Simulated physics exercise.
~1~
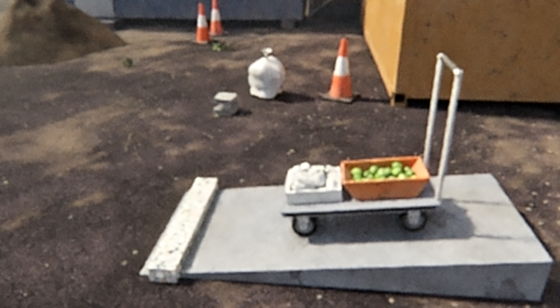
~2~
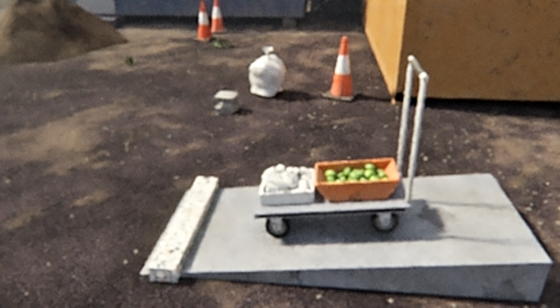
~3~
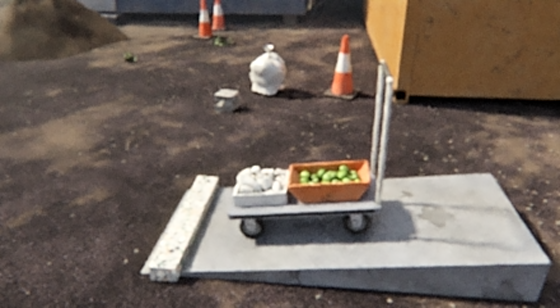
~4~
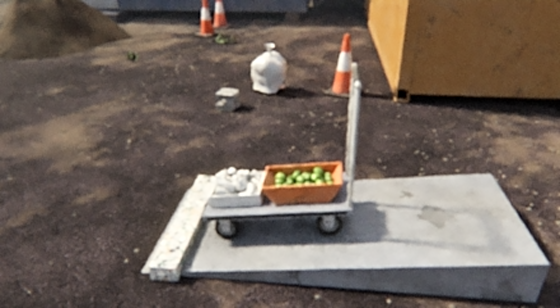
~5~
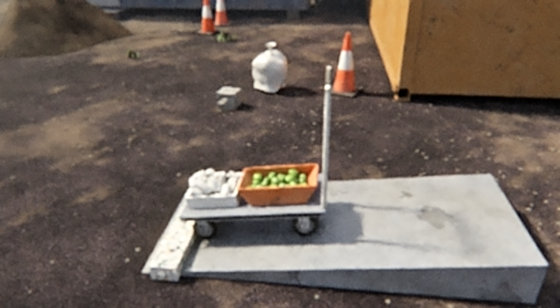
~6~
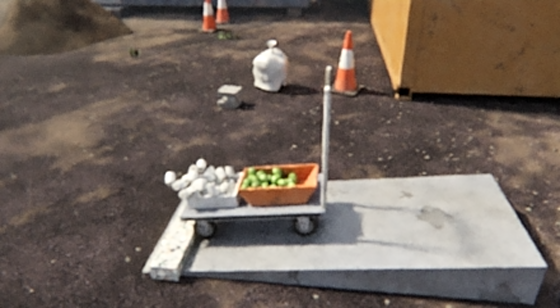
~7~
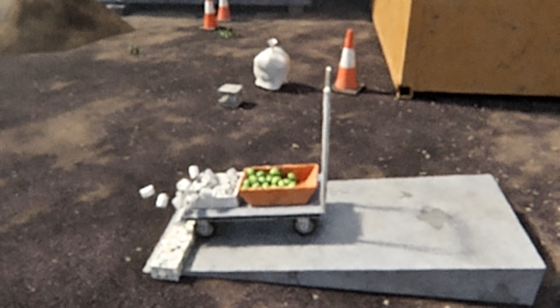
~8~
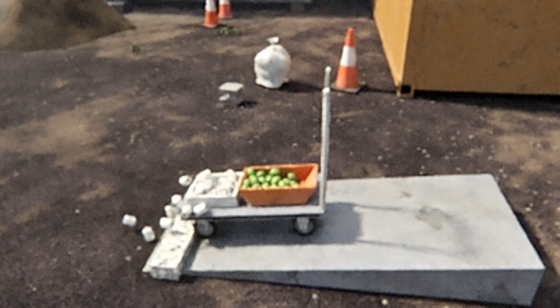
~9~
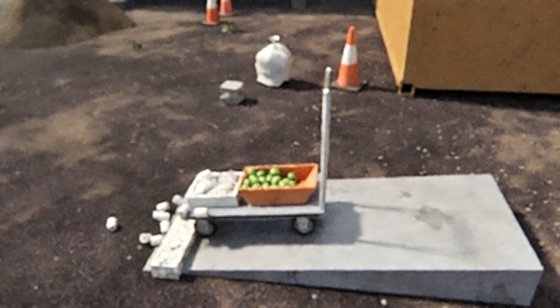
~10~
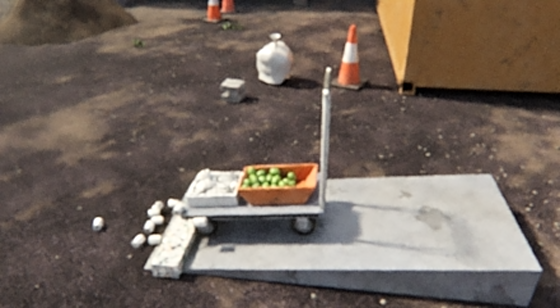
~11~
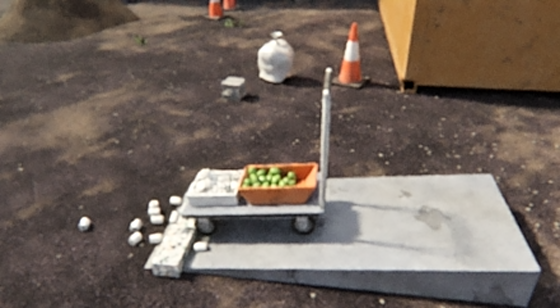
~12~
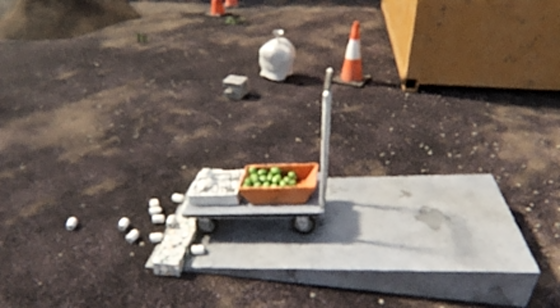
A flat cart carrying a white tub of small white rolls and an orange tub of limes rolled left down a ramp and stopped at the kerb, where several rolls spilled over the front and scattered on the ground while the limes stayed put.
